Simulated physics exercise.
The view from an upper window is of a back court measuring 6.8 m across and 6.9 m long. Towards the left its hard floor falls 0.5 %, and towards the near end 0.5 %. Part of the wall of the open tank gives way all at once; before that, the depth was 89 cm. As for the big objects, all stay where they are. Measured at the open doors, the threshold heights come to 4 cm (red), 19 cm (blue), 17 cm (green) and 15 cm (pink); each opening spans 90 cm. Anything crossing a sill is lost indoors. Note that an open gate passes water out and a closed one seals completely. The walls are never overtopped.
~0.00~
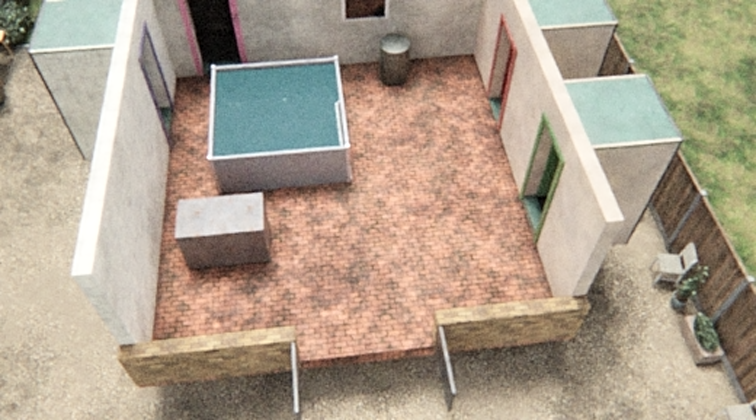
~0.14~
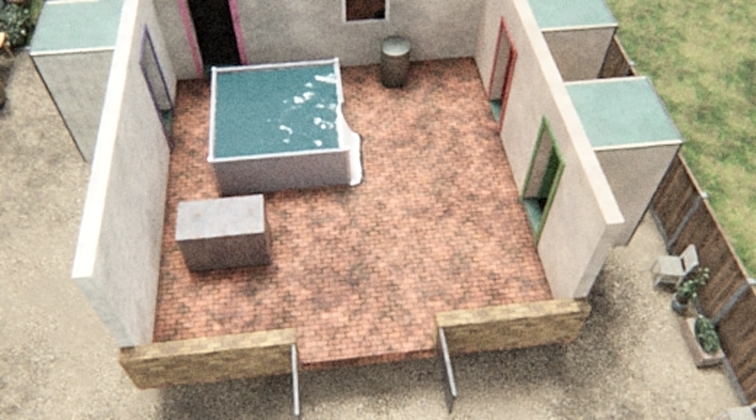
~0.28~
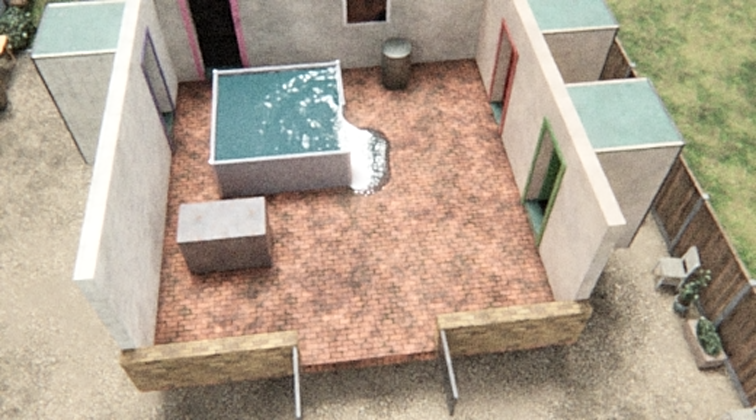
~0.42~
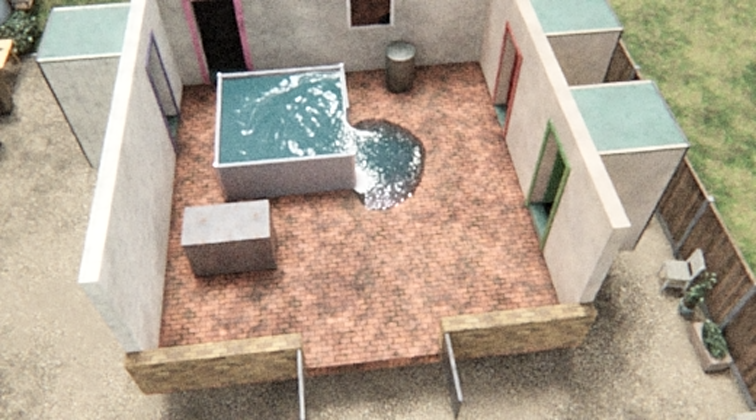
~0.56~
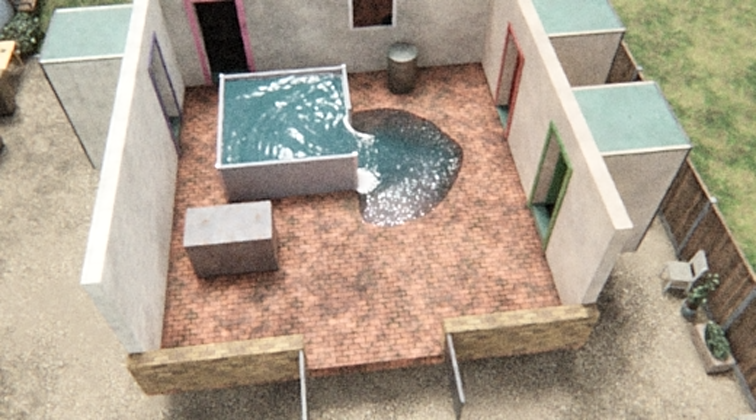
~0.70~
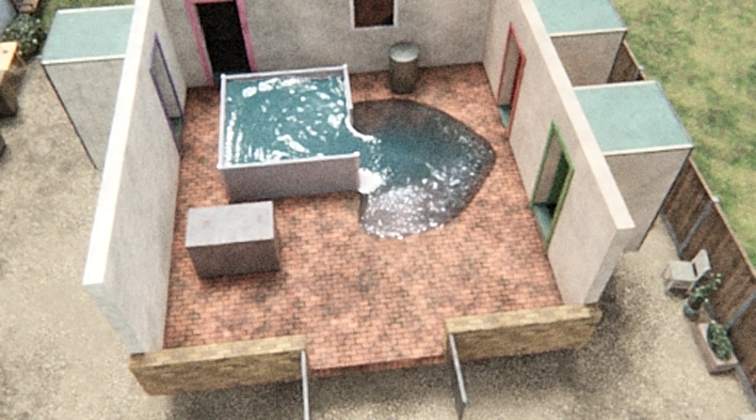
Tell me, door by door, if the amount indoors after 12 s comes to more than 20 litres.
Door by door: The red door lets in more than 20 litres; the blue door lets in no more than 20 litres; the green door lets in more than 20 litres; the pink door lets in no more than 20 litres.
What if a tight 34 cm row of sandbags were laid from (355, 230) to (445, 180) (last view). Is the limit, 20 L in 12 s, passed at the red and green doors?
Result: Red door beyond the limit; green door inside the limit.
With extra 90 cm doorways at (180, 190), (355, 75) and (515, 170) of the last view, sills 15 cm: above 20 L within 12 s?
Door 1: Lower; door 2: Lower; door 3: Higher.
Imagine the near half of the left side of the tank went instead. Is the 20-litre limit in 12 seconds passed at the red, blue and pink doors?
Then: Red past it, blue past it, pink past it.
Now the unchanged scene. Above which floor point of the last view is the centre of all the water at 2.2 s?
Around (354, 161) in the last picture.
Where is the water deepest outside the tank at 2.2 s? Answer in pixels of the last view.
Look at roughly (564, 326).
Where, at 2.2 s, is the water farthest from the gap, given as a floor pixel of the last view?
Point: Roughly (564, 326).
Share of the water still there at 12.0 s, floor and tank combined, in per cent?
About 76 percent of the water remains.
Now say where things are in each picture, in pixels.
The first frame shows still water, 89 cm deep, in the open tank at (278, 108).
In the second frame, the front is at (353, 185), 0.7 m from the gap at (344, 146); 0.3 m2 of floor is under water; 89 cm left at the back of the open tank.
In the third frame, water pours out at (346, 151) and has run 1.0 m, to (379, 134); typically 14 cm deep outside, 89 cm at the open tank's back.
In the fourth frame, the front is at (420, 146), 1.5 m from the gap at (350, 155); 2.6 m2 of floor is under water; 89 cm left at the back of the open tank.
In the fifth frame, the front is at (457, 148), 2.2 m from the gap at (352, 156); 5.0 m2 of floor is under water; 88 cm left at the back of the open tank.
In the sixth frame, water pours out at (353, 156) and has run 2.9 m, to (493, 153); typically 6 cm deep outside, 82 cm at the open tank's back.
After 1.4 s water covers 35 % of the floor and is deepest (54 cm) near (359, 168); red door 11 cm at the sill, 42 L in, blue door not reached, green door 19 cm at the sill, 0 L in, pink door not reached.
After 2.2 s water covers 45 % of the floor and is deepest (56 cm) near (564, 326); red door 23 cm at the sill, 194 L in, blue door not reached, green door 29 cm at the sill, 26 L in, pink door not reached.
After 3.5 s water covers 50 % of the floor and is deepest (39 cm) near (554, 328); red door 21 cm at the sill, 410 L in, blue door not reached, green door 22 cm at the sill, 70 L in, pink door not reached.
After 7.0 s water covers 95 % of the floor and is deepest (18 cm) near (533, 330); red door 13 cm at the sill, 710 L in, blue door 4 cm at the sill, 0 L in, green door 15 cm at the sill, 81 L in, pink door 5 cm at the sill, 0 L in.
After 12.0 s water covers 100 % of the floor and is deepest (16 cm) near (170, 278); red door 5 cm at the sill, 780 L in, blue door 13 cm at the sill, 0 L in, green door 12 cm at the sill, 81 L in, pink door 12 cm at the sill, 0 L in.
